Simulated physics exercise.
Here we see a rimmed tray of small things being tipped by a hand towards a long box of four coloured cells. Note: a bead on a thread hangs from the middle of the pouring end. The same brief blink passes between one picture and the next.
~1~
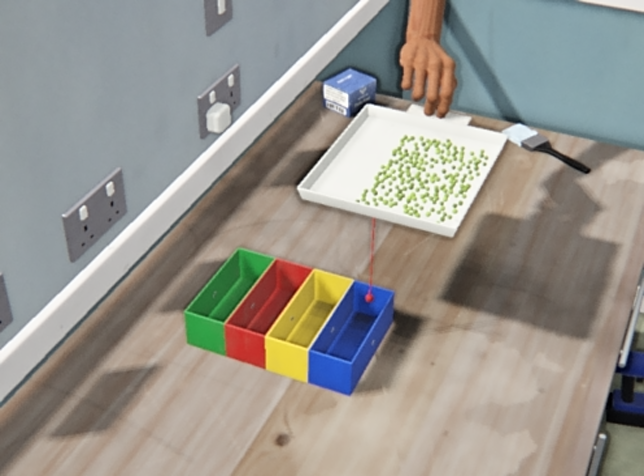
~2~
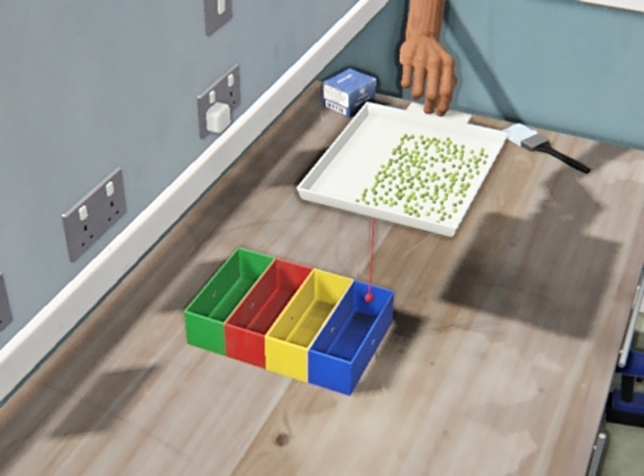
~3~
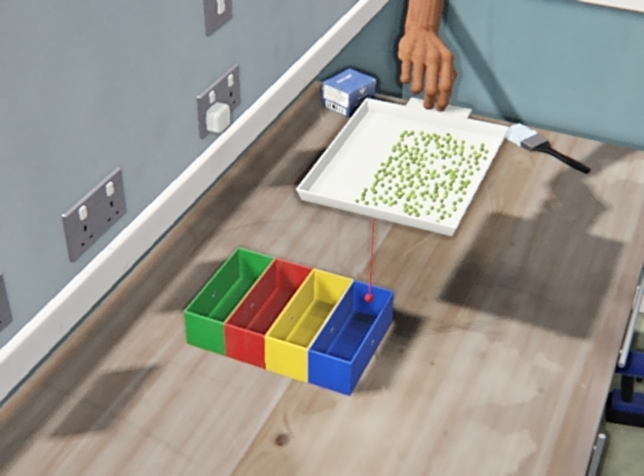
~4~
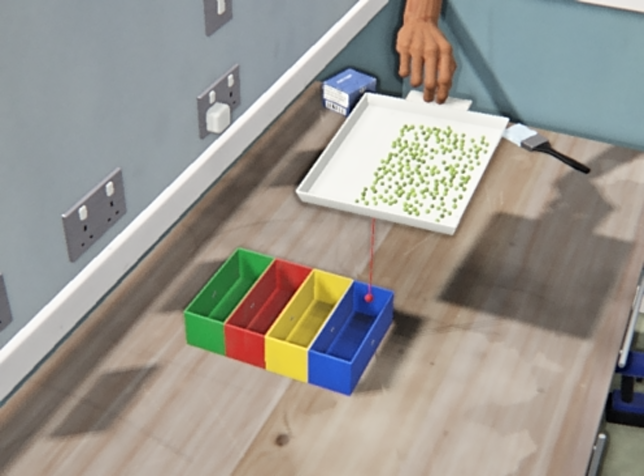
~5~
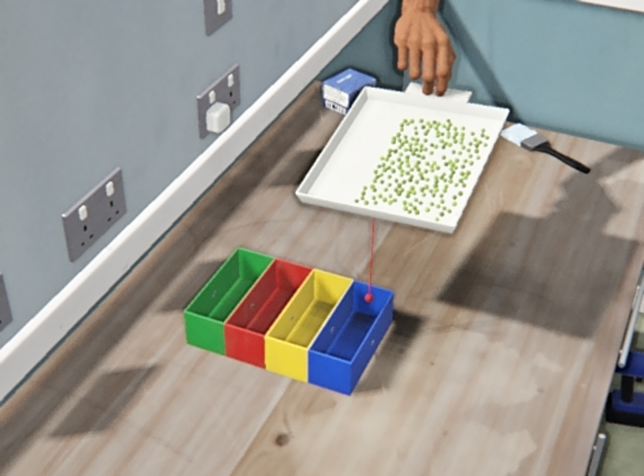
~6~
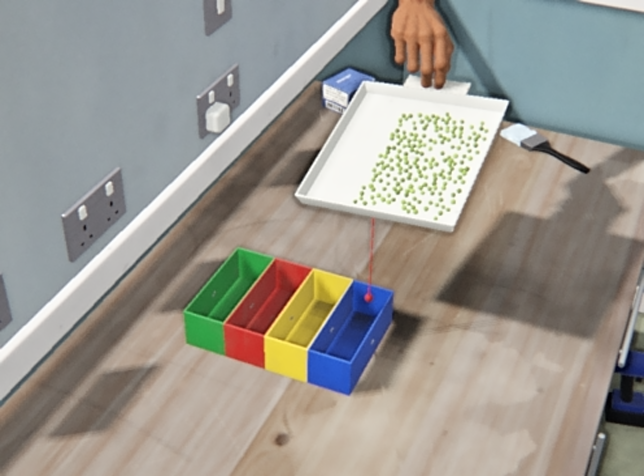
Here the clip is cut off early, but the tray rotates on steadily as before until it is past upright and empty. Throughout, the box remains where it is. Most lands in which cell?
In the yellow cell.
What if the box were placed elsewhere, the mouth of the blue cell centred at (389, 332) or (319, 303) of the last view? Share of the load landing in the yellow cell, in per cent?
You'd get near 20 per cent and afterwards near 30 per cent.
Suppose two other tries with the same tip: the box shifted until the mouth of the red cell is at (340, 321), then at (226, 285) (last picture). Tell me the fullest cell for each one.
The answer is the green one for the first try and the cell in blue for the second.
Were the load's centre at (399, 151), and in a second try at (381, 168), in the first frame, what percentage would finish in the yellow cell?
Share in order: Roughly 60 %, 60 %.
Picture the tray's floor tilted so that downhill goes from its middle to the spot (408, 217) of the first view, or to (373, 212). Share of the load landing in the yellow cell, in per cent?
About 0 and 30 percent.
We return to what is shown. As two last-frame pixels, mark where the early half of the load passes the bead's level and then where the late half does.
At (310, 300) for the first part, then at (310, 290) for the others.
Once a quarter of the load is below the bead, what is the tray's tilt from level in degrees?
Reading: Some 95°.
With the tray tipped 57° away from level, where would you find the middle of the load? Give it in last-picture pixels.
I'd put the middle close to (357, 198).
Just after the last frame, tray tipped steeply; almost all on the tray; just a few in the red cell; just a few in the yellow cell; just a few falling or outside the box.
A moment on, tray tipped right over; roughly a quarter on the tray; roughly a quarter in the yellow cell; about a tenth in the blue cell; about a tenth in the red cell; just a few in the green cell; roughly a third falling or outside the box.
Further on, tray tipped past a quarter turn; roughly half in the yellow cell; roughly a quarter in the red cell; roughly a quarter in the blue cell; just a few in the green cell; just a few falling or outside the box.
When it is over, tray tipped past a quarter turn; roughly half in the yellow cell; roughly a quarter in the red cell; roughly a quarter in the blue cell; just a few in the green cell; just a few outside the box.
